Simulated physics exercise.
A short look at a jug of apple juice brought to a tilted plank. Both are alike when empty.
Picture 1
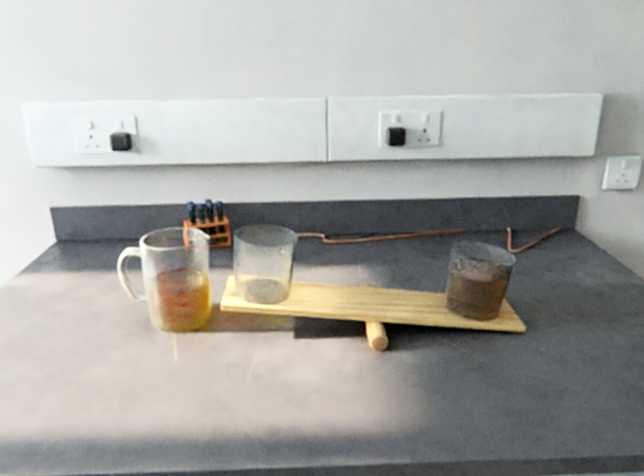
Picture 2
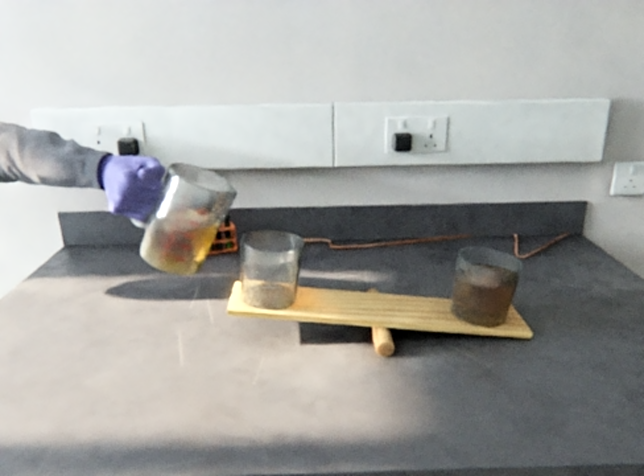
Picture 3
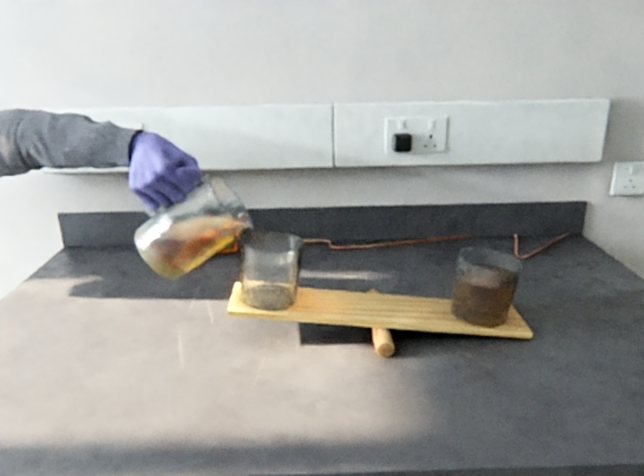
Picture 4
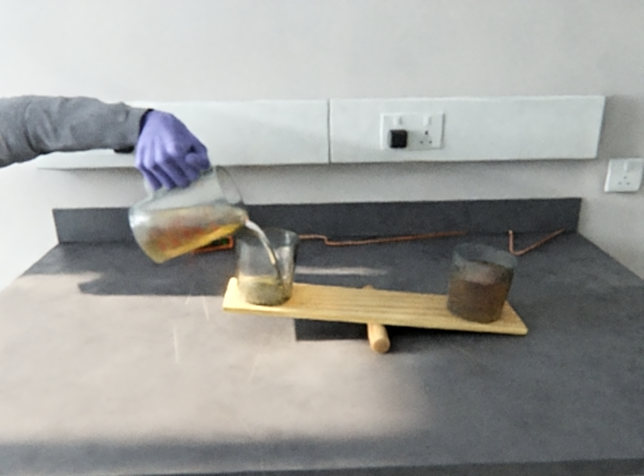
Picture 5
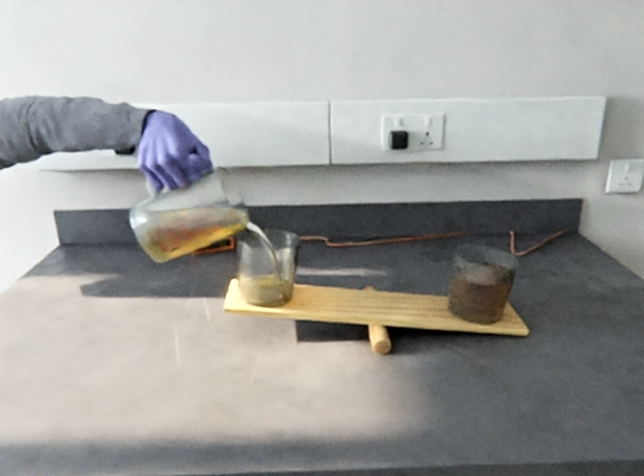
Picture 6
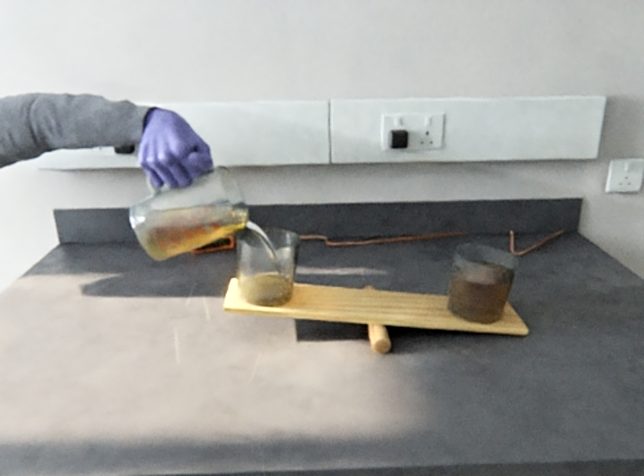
A grey worktop against a pale wall with white socket panels is seen from the front and slightly above, the view shifting very slightly. A wooden plank rests tilted across a rolling pin, with an empty clear tub on its raised left end and a dark-filled one on its low right. A purple-gloved hand lifts the jug of amber juice from the left, tips it and pours a thin stream into the left tub, while the plank stays still.
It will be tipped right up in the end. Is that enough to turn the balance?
The plank goes down on that side.
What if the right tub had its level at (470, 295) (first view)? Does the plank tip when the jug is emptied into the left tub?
My call: Swings across.
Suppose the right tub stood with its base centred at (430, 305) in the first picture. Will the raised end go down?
In that case: Changes sides.
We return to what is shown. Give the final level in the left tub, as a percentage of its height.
Roughly 75 per cent.
A moment on, the left tub is about half full; the plank leans as before.
Further on, the left tub is about two thirds full; the plank has swung over, and that end is down.
When it is over, the left tub is about three quarters full; the plank has swung over, and that end is down.
